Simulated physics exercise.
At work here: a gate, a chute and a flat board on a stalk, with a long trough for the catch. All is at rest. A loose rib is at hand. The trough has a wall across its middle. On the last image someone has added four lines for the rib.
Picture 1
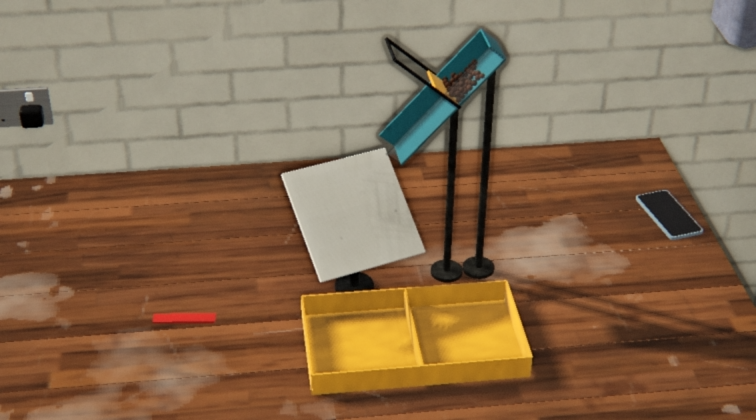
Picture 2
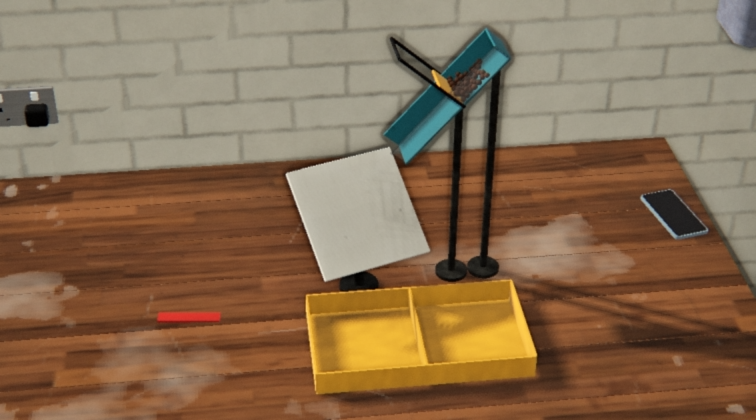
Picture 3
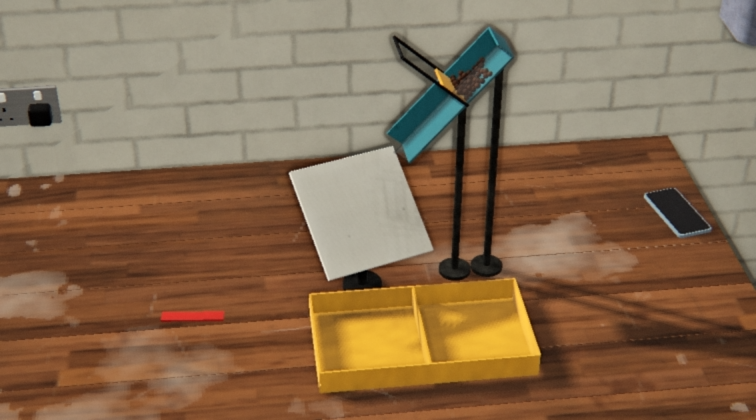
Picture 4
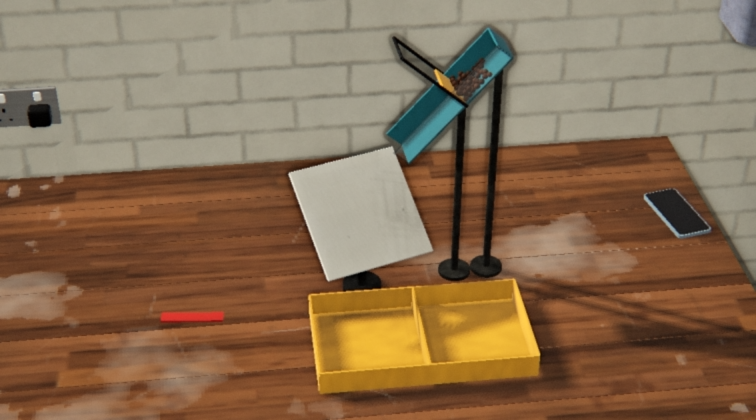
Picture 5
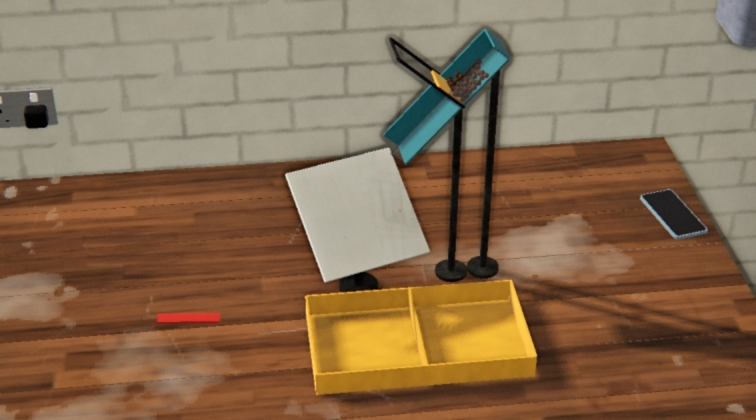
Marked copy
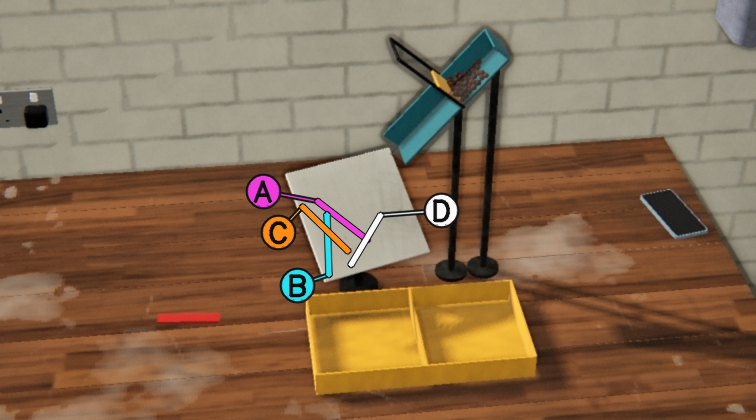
The whole view drifted very slightly and back, while nothing on the wooden worktop moved: small brown berries sat behind the shut gate of a tilted teal chute, above a white board and yellow divided trough.
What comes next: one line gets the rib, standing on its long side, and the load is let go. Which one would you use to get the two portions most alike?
It is A.
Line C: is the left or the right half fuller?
The left half.
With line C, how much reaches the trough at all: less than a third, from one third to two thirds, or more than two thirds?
Line C gives more than two thirds.
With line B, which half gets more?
The left half.
On the marked copy, line A from (317, 201) to (367, 239); line B from (327, 214) to (328, 274); line C from (302, 206) to (347, 250); line D from (380, 215) to (351, 264).
With A, of what is caught, close to a third in the left half, close to two thirds in the right.
With B, of what is caught, all but a few in the left half, a small share in the right.
With C, of what is caught, the bulk in the left half, a small share in the right.
With D, of what is caught, all but a few in the left half, a small share in the right.
